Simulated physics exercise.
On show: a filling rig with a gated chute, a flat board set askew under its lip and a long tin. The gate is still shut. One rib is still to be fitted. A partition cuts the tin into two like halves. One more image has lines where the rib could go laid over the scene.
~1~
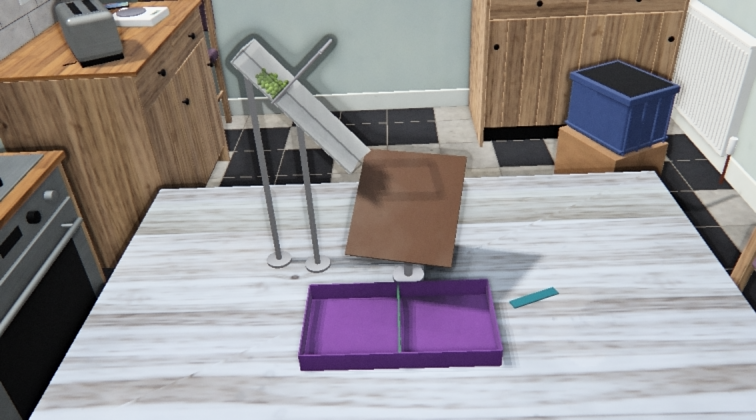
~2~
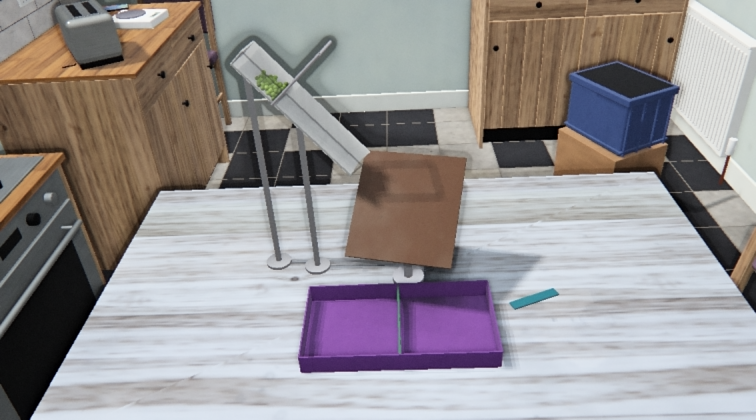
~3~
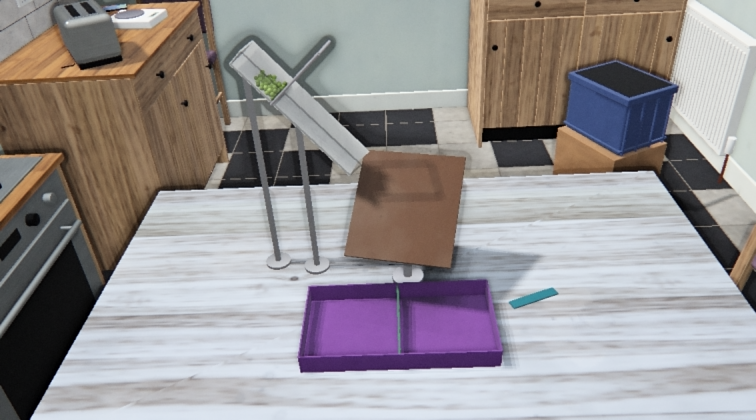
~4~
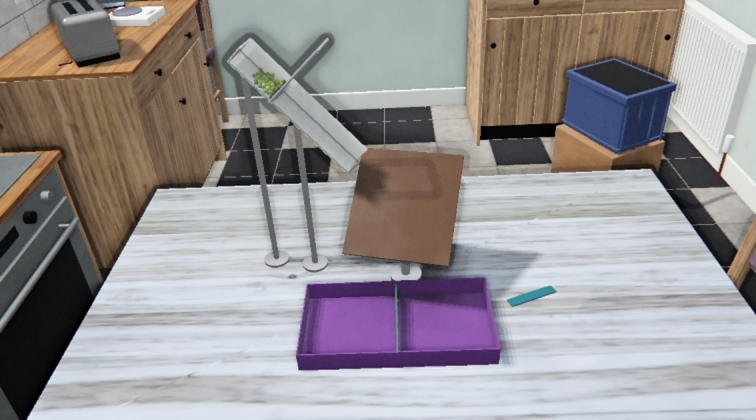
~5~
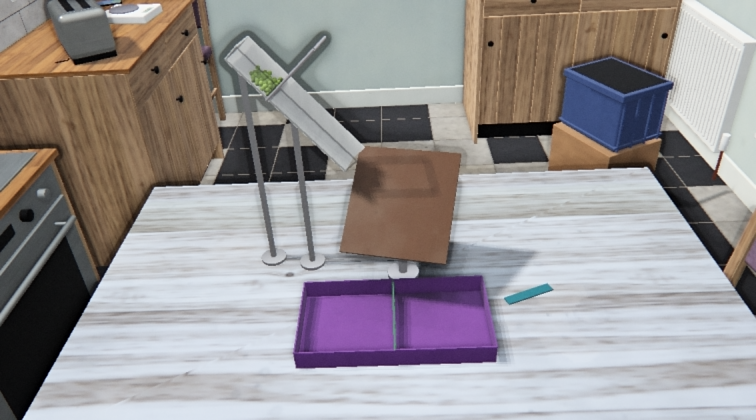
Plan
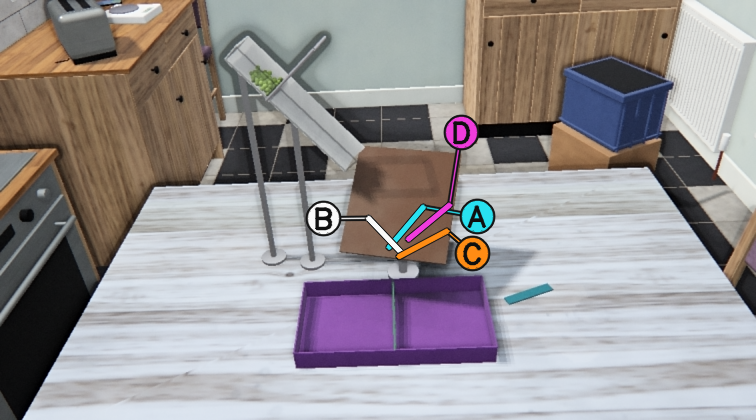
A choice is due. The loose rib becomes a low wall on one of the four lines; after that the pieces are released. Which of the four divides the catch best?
The best line is D.
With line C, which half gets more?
More lands on the left.
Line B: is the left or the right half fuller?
The right half.
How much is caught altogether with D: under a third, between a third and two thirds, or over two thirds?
It is over two thirds.
On the marked copy, line A from (423, 207) to (389, 247); line B from (368, 218) to (403, 254); line C from (447, 231) to (398, 256); line D from (449, 205) to (408, 239).
Choosing A, of what is caught, nearly all in the left half, a stray few in the right.
Choosing B, of what is caught, a stray few in the left half, nearly all in the right.
Choosing C, of what is caught, nearly all in the left half, a small part in the right.
Choosing D, of what is caught, about two thirds in the left half, about a third in the right.
